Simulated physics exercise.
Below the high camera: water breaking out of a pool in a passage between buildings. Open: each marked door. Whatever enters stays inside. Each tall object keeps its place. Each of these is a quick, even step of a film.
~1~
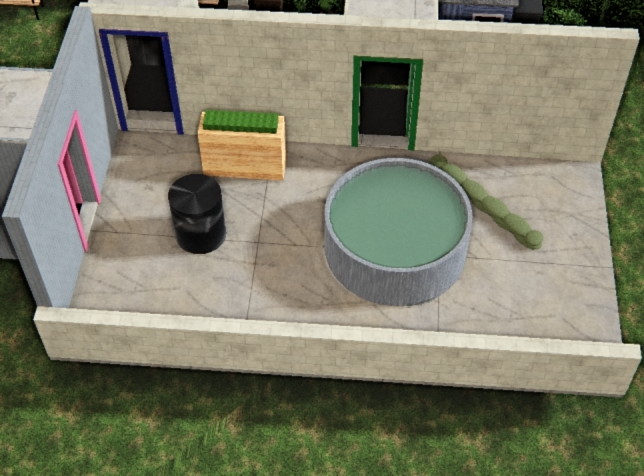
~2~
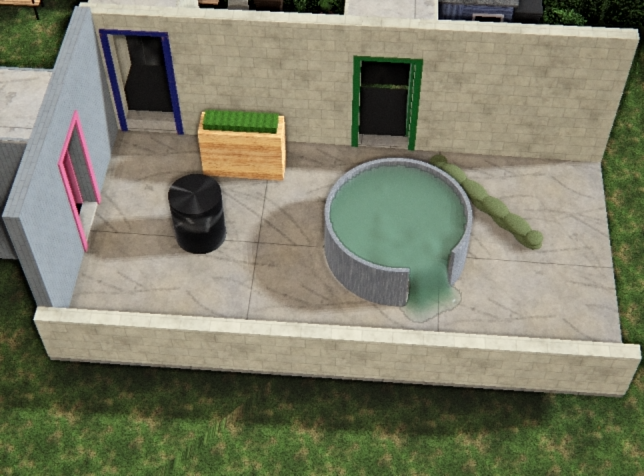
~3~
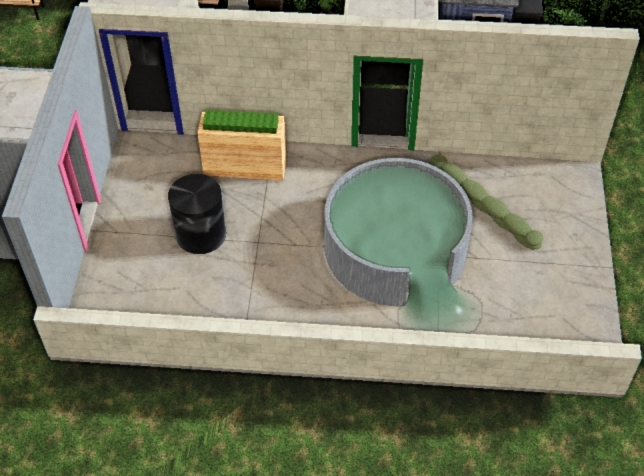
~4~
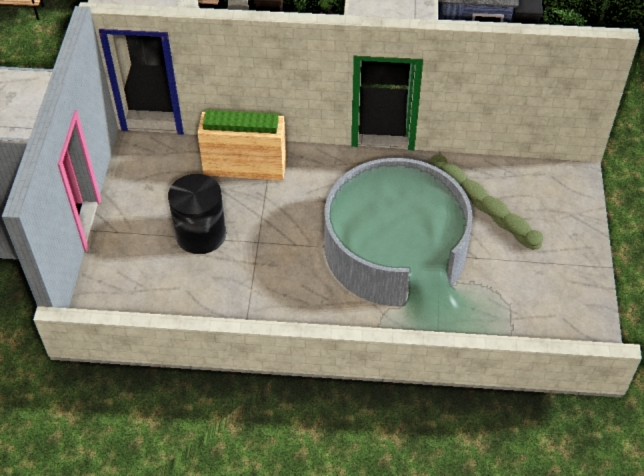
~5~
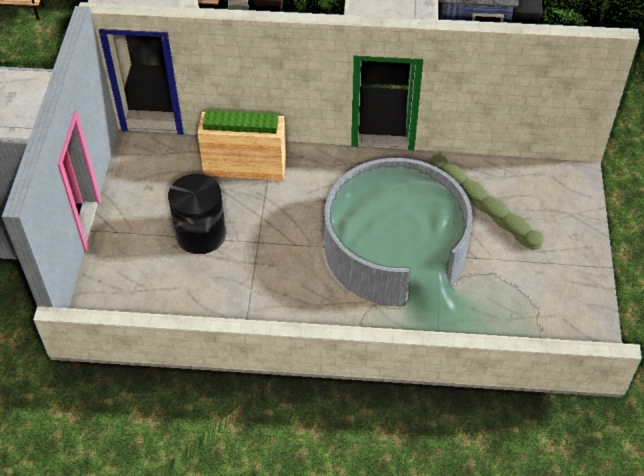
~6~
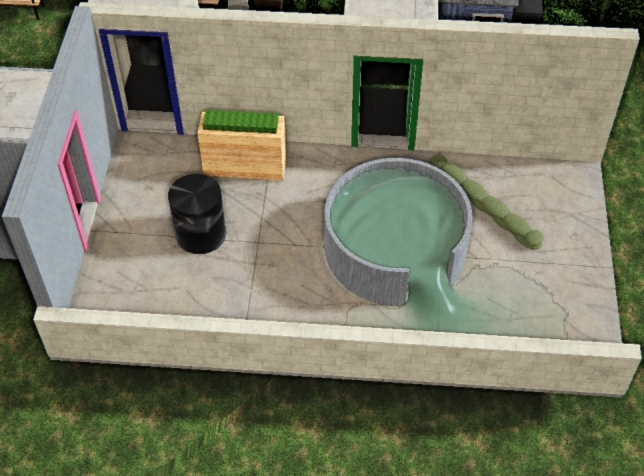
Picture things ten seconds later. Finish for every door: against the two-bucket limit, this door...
The pink door remains within it; the green door remains within it; the blue door remains within it.
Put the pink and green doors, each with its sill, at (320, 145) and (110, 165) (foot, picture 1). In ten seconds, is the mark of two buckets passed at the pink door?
The pink one falls short.
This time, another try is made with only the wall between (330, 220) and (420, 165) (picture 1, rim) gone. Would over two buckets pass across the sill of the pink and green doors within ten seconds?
Pink door: Beyond the mark, green door: Beyond the mark.
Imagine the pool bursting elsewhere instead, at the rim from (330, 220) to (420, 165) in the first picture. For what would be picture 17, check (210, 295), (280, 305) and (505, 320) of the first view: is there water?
Going through them one by one, I'd say waterlogged, then high and dry, then high and dry.
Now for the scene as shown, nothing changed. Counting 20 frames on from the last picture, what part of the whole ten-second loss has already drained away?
Close to 45 per cent, I'd say.
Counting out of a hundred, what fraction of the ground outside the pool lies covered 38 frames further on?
My best guess is some 55 %.
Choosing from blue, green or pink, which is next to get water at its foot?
That's the pink door.
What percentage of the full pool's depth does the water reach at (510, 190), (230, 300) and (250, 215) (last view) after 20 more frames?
The three come to some 0, 2 and 2 per cent respectively.
A moment on, water covers 20 % of the floor; the pink door not reached, the green door not reached, the blue door not reached.
Next, water covers 30 % of the floor; the pink door not reached, the green door not reached, the blue door not reached.
Then, water covers 45 % of the floor; the pink door not reached, the green door not reached, the blue door not reached.
Later, water covers 55 % of the floor; the pink door wet at the sill, nothing in, the green door not reached, the blue door not reached.
In the end, water covers 70 % of the floor; the pink door wet at the sill, nothing in, the green door wet at the sill, nothing in, the blue door wet at the sill, nothing in.
